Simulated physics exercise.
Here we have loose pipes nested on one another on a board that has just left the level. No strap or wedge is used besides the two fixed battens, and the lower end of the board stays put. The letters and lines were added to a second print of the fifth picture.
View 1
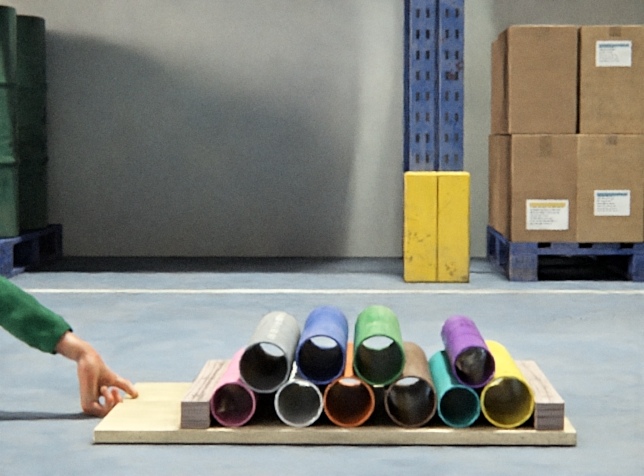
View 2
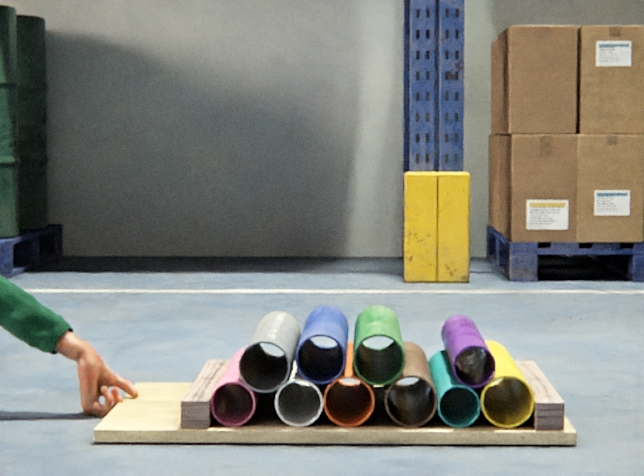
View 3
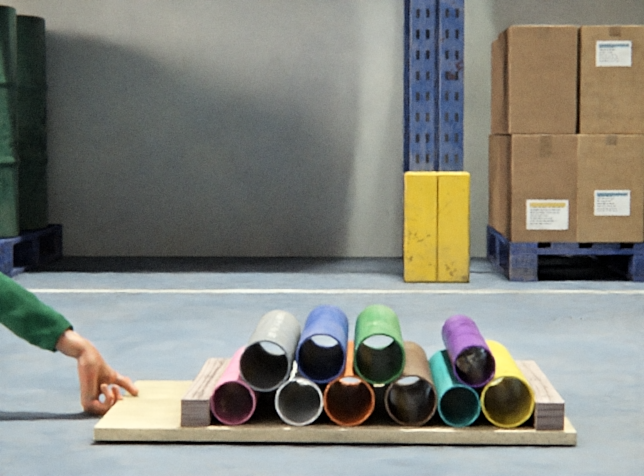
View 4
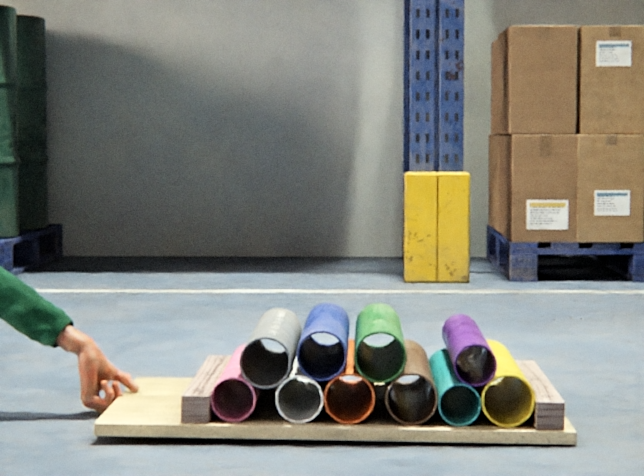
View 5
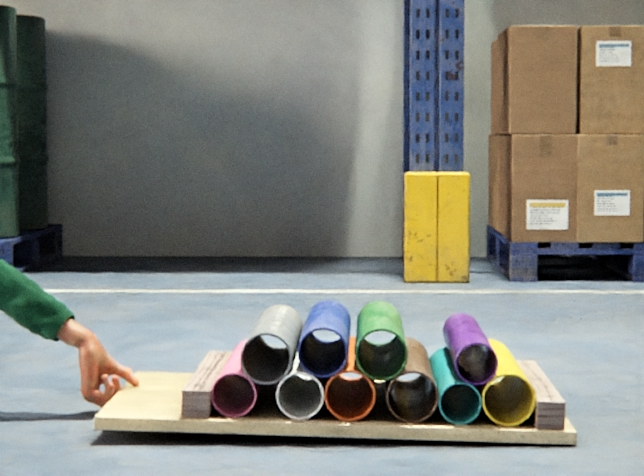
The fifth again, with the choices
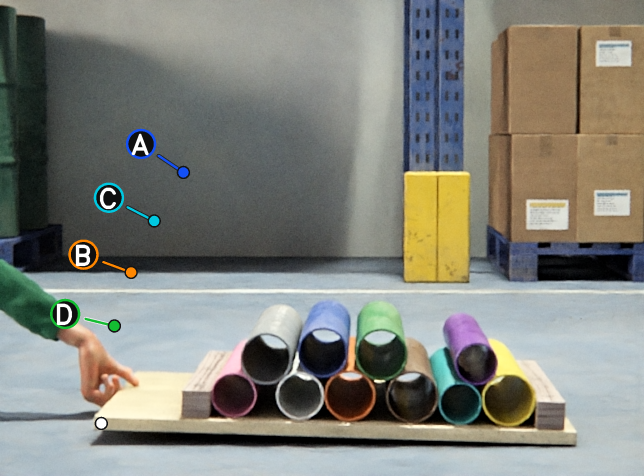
The footage shows a green-sleeved hand at the left end of a wooden board holding stacked, colourful pipes between two end blocks; the hand slowly raises that end slightly, while the pipes keep their arrangement on the board.
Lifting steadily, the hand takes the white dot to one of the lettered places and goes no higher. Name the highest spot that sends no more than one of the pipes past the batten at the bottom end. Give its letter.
C is the limit.
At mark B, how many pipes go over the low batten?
It comes to none.
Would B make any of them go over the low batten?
At B: No.
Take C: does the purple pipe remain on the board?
The purple pipe: Yes.
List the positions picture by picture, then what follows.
In the first frame, grey pipe (264, 367); green pipe (379, 359); purple pipe (475, 366).
In the second frame, purple pipe (475, 366); board (337, 398).
In the third frame, board (337, 397); pink pipe (233, 402); white pipe (299, 402); green pipe (380, 359).
In the fourth frame, board (337, 395); pink pipe (233, 399); white pipe (299, 399).
In the fifth frame, board (337, 392); pink pipe (234, 395); white pipe (300, 395).
On the marked copy, A at (184, 172); B at (131, 273); C at (154, 221); D at (115, 326); the white dot at (101, 423).
Following C. Soon after the start, board at 16°.
Later, board at 27°.
In the end, board at 27°, none over the low batten.
As for the rest, A four over the low batten (blue, grey, green, purple); B none over the low batten; D none over the low batten.
